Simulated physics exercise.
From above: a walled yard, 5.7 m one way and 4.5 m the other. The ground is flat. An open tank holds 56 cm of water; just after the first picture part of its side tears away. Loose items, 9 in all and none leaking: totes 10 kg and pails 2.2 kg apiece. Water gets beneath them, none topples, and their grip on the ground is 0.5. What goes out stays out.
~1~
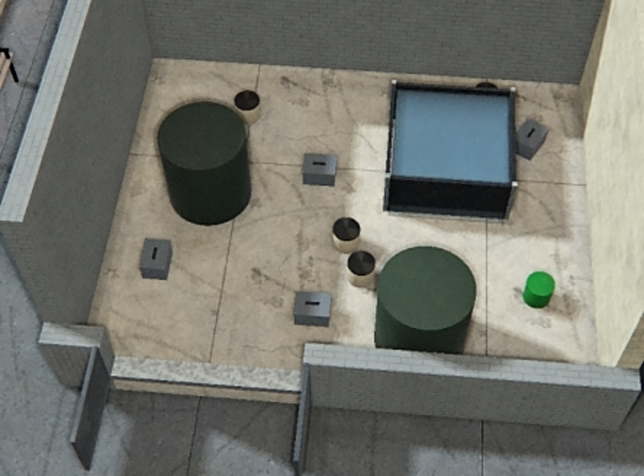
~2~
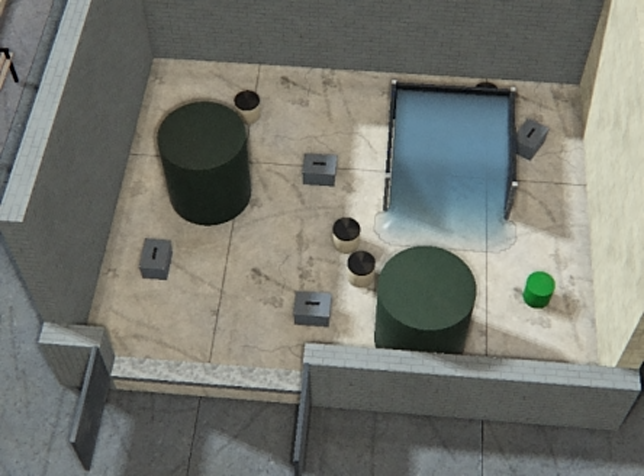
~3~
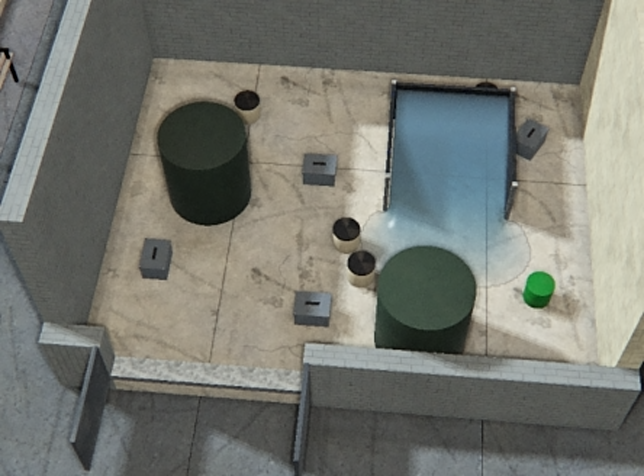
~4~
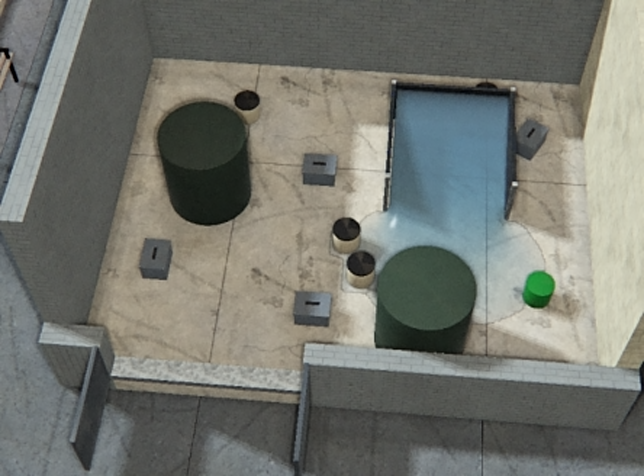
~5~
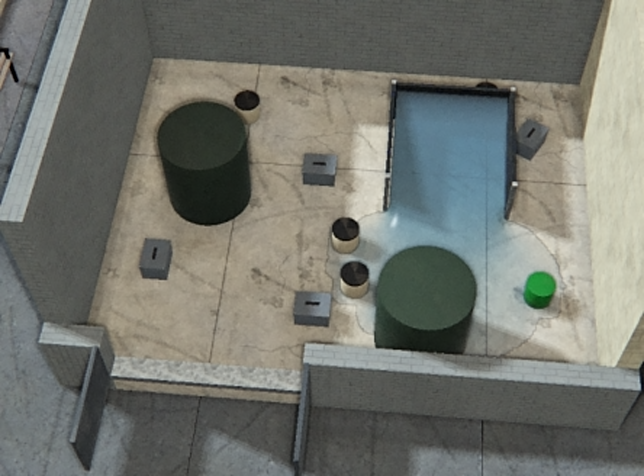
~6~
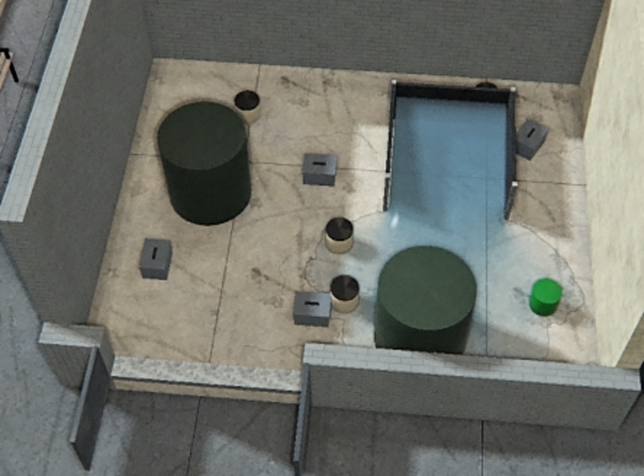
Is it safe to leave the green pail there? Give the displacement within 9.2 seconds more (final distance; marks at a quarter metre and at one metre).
The green pail ends far away.
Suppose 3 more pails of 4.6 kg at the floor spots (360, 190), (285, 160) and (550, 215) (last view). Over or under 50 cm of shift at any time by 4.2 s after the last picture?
In that order: Short of it, short of it, past it.
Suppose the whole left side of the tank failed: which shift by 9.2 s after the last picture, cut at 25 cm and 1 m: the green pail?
In that case the green pail stays put.
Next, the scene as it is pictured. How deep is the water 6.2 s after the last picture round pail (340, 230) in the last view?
Roughly 4 cm.
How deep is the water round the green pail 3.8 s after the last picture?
About 11 cm.
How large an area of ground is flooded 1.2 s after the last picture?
Roughly 10.5 m2.
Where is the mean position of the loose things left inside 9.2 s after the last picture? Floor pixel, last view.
Near (235, 191).
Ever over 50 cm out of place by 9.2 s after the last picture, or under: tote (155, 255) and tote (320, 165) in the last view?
In that order: Short of it, short of it.
Then, 1.2 s after the last picture the green pail is near (596, 331), 0.9 m from its start, afloat; 0 of 9 are out; 2 afloat.
Then, 3.8 s after the last picture the green pail is near (540, 83), 2.9 m from its start, afloat; 1 of 9 are out; 1 afloat.
Then, 6.2 s after the last picture the green pail is near (393, 88), 3.2 m from its start, afloat; 1 of 9 are out; 2 afloat.
Then, 9.2 s after the last picture the green pail is near (265, 163), 3.5 m from its start, afloat; 1 of 9 are out; 4 afloat.
